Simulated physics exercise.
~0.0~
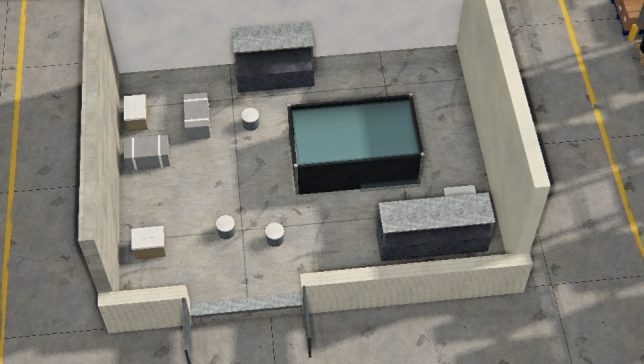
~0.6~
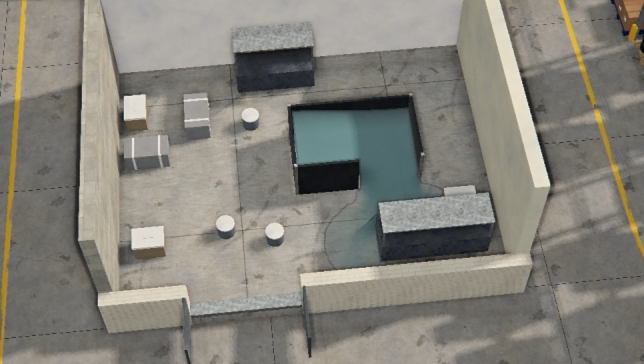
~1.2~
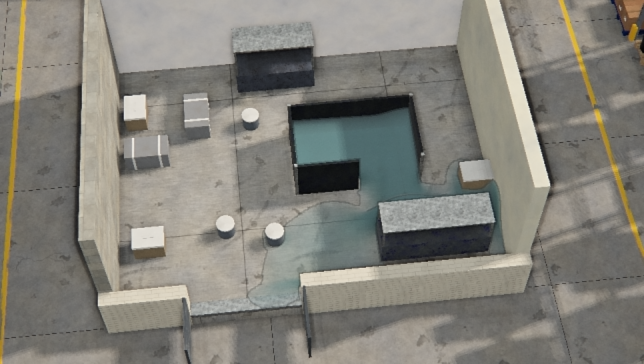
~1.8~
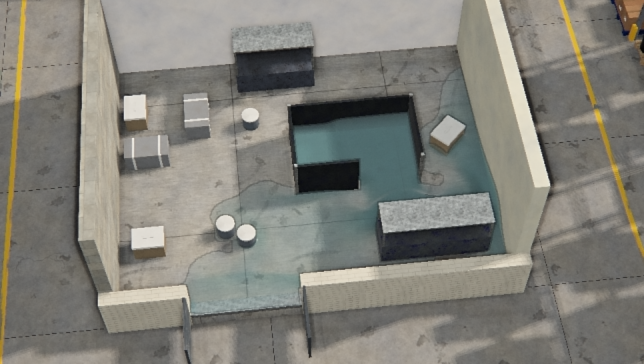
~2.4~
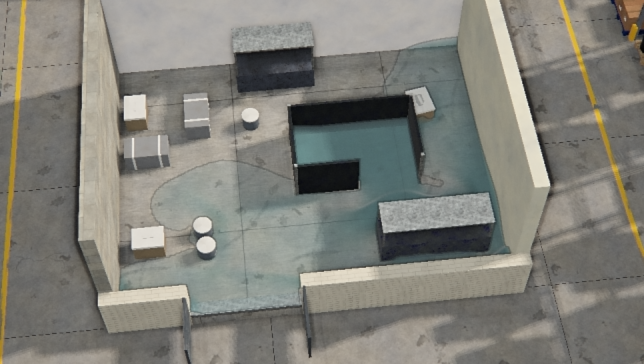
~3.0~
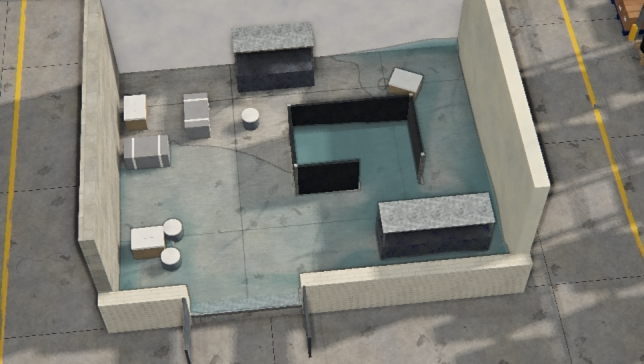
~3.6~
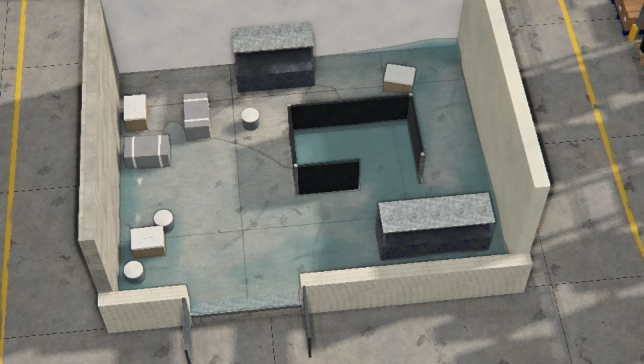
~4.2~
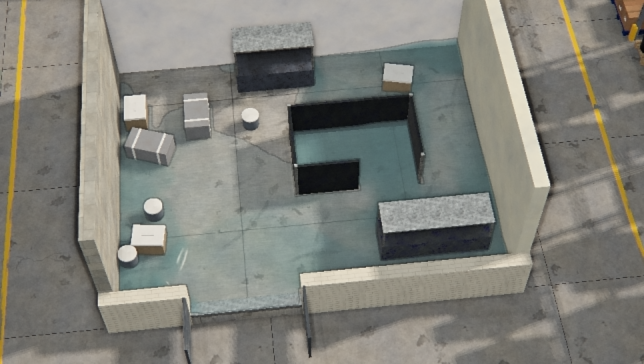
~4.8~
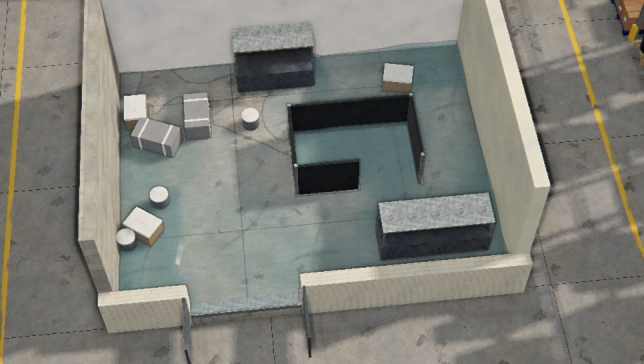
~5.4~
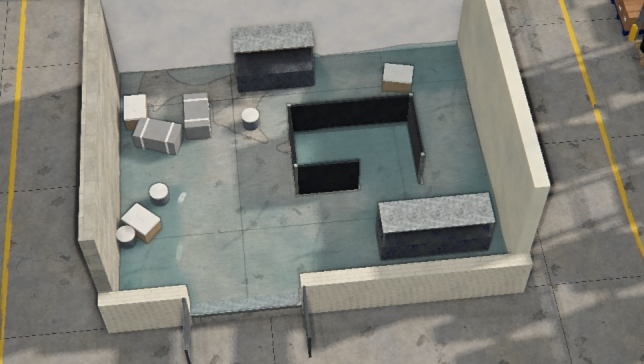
Water bursting from a dark tank and spreading across a walled floor, shifting pale boxes and drums that finally settle, still flooded.
